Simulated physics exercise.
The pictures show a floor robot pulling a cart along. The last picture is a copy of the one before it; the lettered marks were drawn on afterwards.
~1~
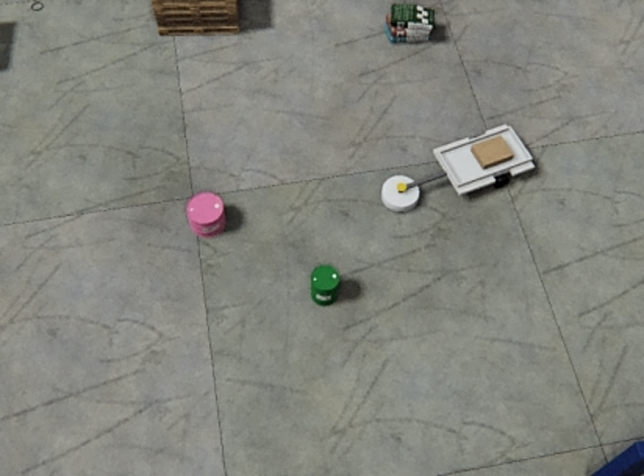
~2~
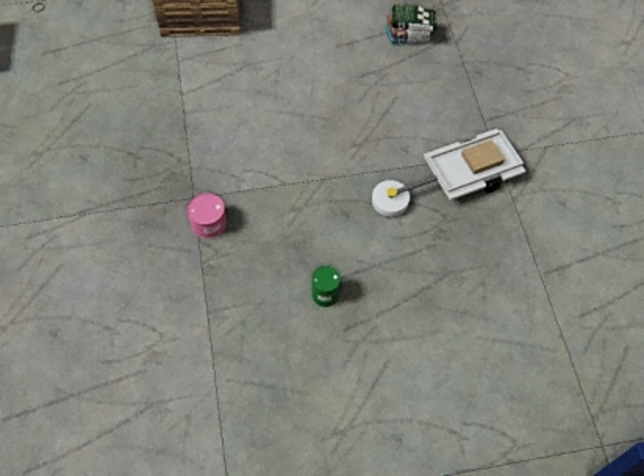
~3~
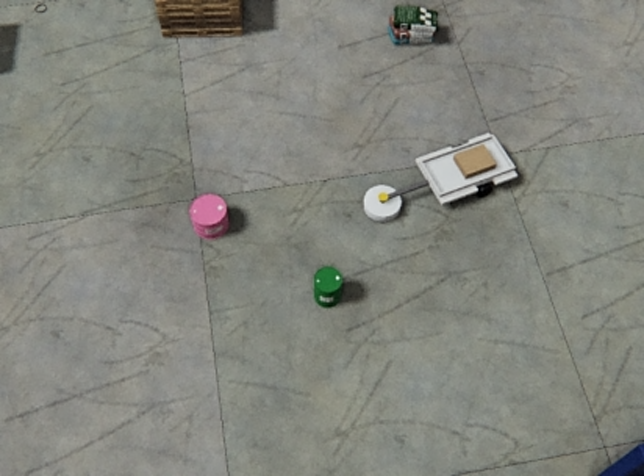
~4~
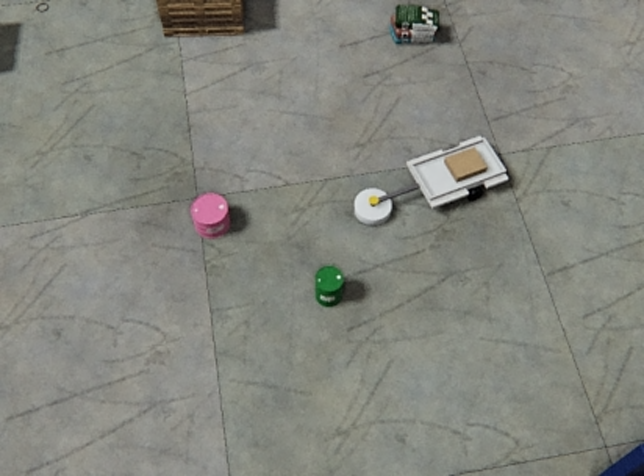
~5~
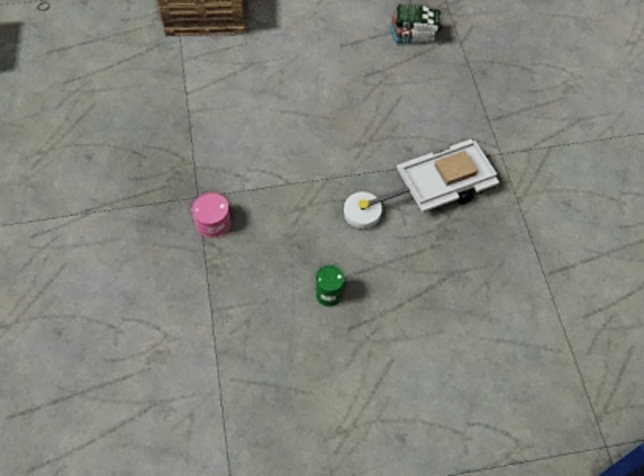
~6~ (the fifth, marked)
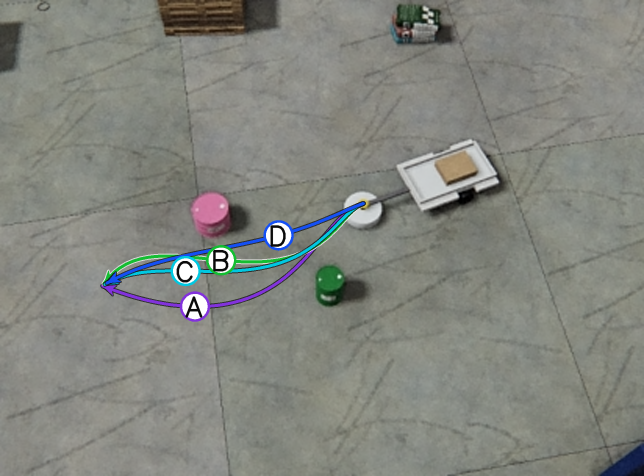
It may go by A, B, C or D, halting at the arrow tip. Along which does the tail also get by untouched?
It should follow C.
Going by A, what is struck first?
It meets the green keg.
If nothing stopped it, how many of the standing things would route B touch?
In all, one.
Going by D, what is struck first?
First the pink tub.
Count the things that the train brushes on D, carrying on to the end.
In all, one.
On the marked copy, A from (363, 203) via (255, 296) to (103, 286); B from (363, 203) via (243, 262) to (104, 284); C from (363, 203) via (245, 270) to (105, 284); D from (363, 203) via (243, 244) to (107, 283).
With C. Early on, robot (291, 264), cart (371, 213).
Further on, robot (190, 276), cart (285, 247).
At the end, robot (105, 291), cart (202, 263); nothing has been touched.
As for the rest, A meets the green keg; B meets the pink tub; D meets the pink tub.
